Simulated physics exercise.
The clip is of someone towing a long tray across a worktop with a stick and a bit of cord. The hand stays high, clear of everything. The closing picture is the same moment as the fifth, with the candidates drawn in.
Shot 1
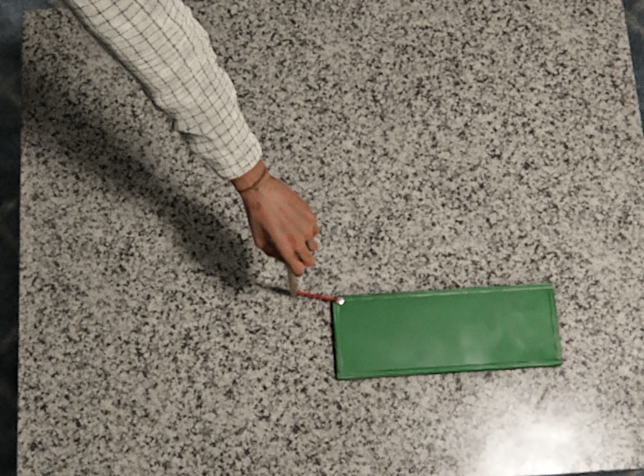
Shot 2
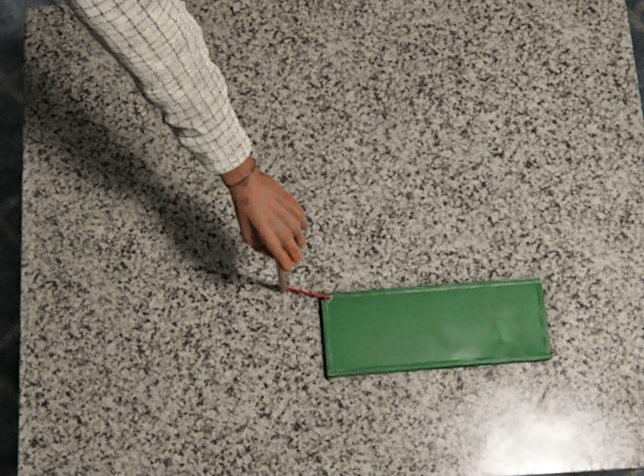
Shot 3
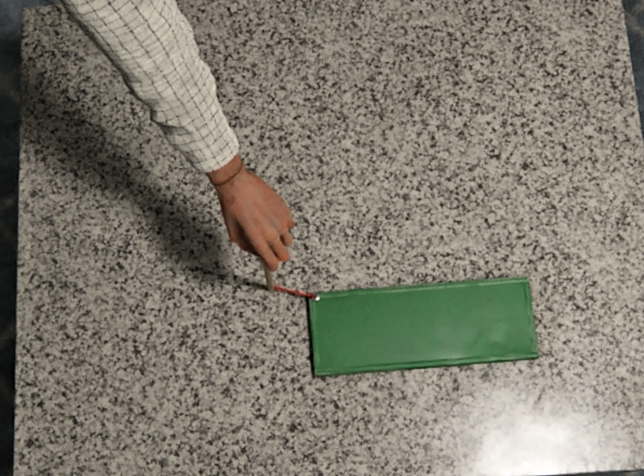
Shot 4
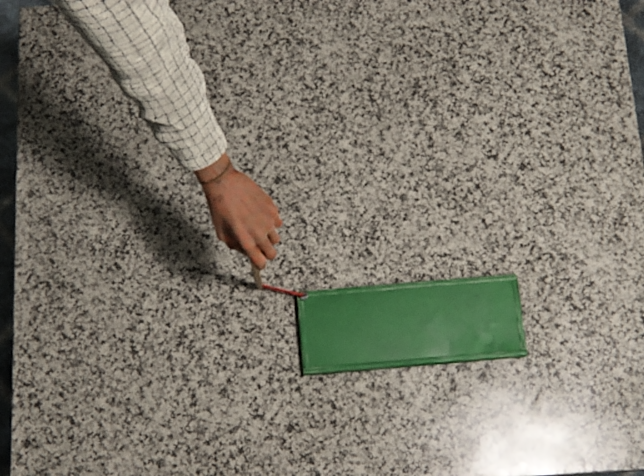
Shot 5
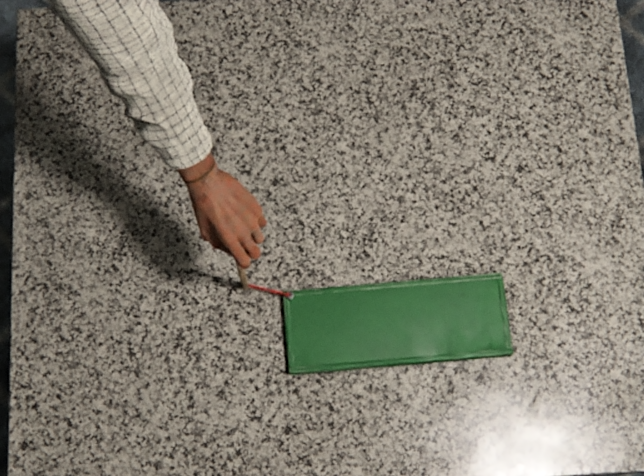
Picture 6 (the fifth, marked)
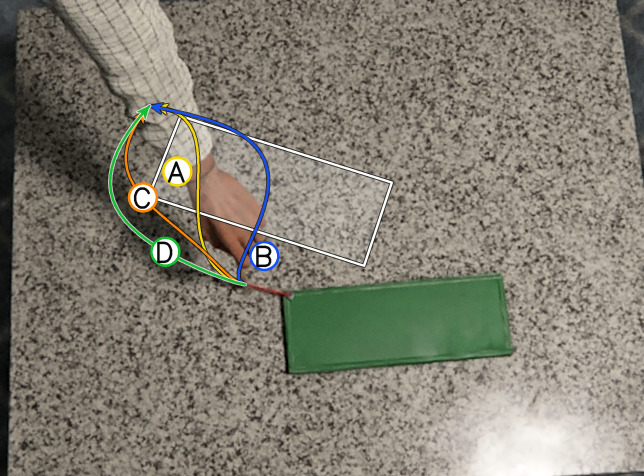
The clip opens on a hand in a checked sleeve gripping a small stick, with a short red cord tied to the upper left corner of a long green tray on a speckled worktop. The hand moves left, drawing the tray a short way left behind it, the cord stretched between them.
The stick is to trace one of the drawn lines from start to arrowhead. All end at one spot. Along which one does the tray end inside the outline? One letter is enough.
Only B brings it into the box.
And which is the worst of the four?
That is D.
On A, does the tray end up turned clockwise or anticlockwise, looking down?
On that path, clockwise.
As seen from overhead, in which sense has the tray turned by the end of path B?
On that path, clockwise.
On the marked copy, A from (245, 285) via (198, 188) to (155, 106); B from (245, 285) via (264, 160) to (149, 106); C from (245, 285) via (155, 209) to (146, 110); D from (245, 285) via (125, 221) to (149, 106); the outline at (270, 190).
With B. Early on, foot of the stick (267, 199), middle of the tray (377, 298).
Further on, foot of the stick (227, 128), middle of the tray (328, 233).
At the end, foot of the stick (150, 107), middle of the tray (269, 189); it lies in the outline.
As for the rest, A leaves its middle at (254, 206); C leaves its middle at (231, 222); D leaves its middle at (222, 228).
